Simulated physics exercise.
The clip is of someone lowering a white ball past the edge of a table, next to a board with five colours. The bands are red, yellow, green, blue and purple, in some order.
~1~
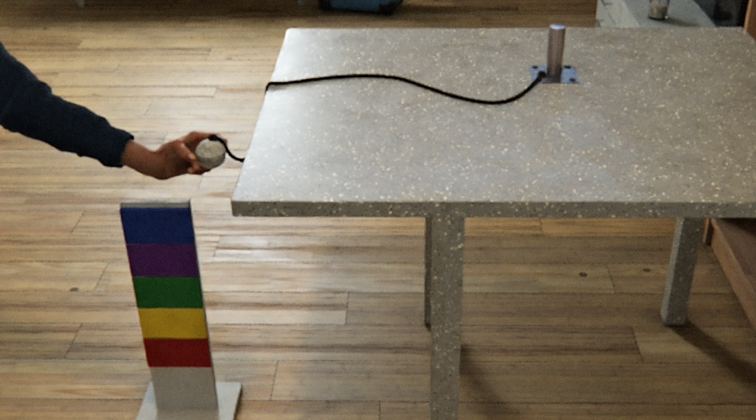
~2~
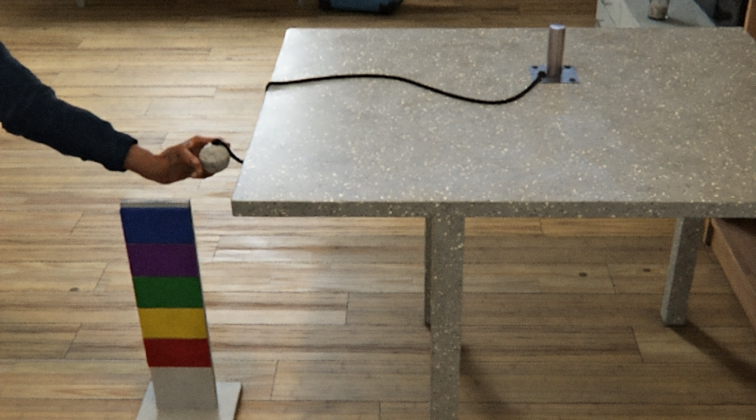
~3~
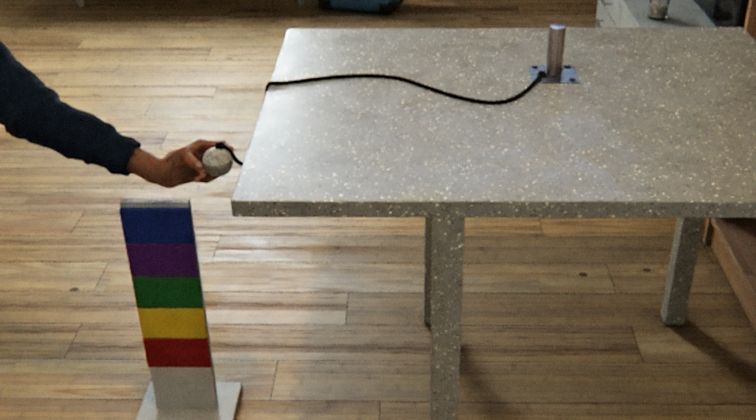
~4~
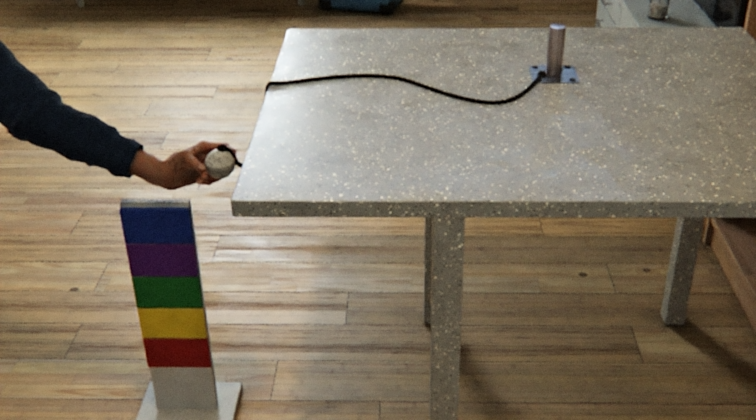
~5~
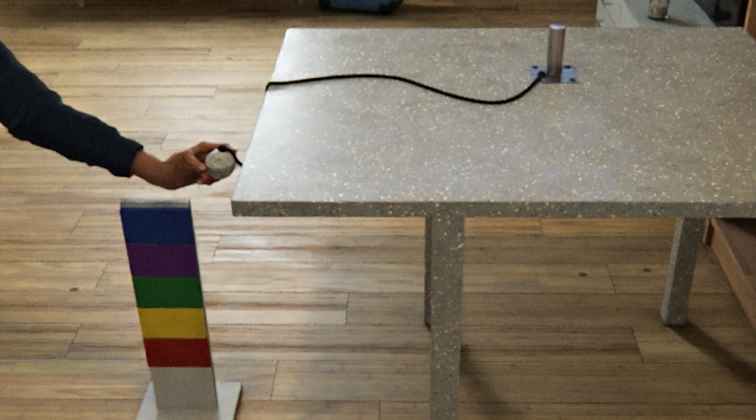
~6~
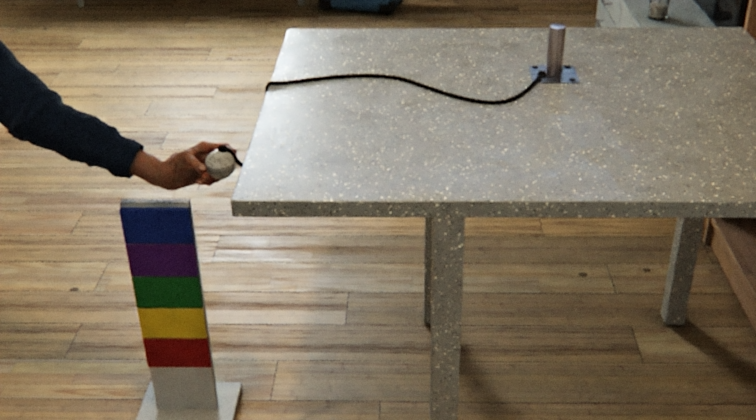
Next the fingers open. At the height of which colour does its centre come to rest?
At green.
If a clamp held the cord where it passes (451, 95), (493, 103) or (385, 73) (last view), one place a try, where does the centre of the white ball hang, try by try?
Try by try, around (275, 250), (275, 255) and (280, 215).
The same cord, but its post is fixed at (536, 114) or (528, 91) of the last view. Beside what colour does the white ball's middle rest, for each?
Try by try: Yellow; yellow.
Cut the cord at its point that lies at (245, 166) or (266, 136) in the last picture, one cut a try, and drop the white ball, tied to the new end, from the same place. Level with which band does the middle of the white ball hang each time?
Try by try: Purple; blue.
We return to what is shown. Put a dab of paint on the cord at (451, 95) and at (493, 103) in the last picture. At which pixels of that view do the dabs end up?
Near (408, 86) and (452, 82).
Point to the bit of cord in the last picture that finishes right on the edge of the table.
Near (321, 79).
A little later, ball near (277, 254); level with purple.
Next, ball near (287, 277); level with green.
When it is over, ball near (278, 281); level with green. Its centre hangs level with the green band.
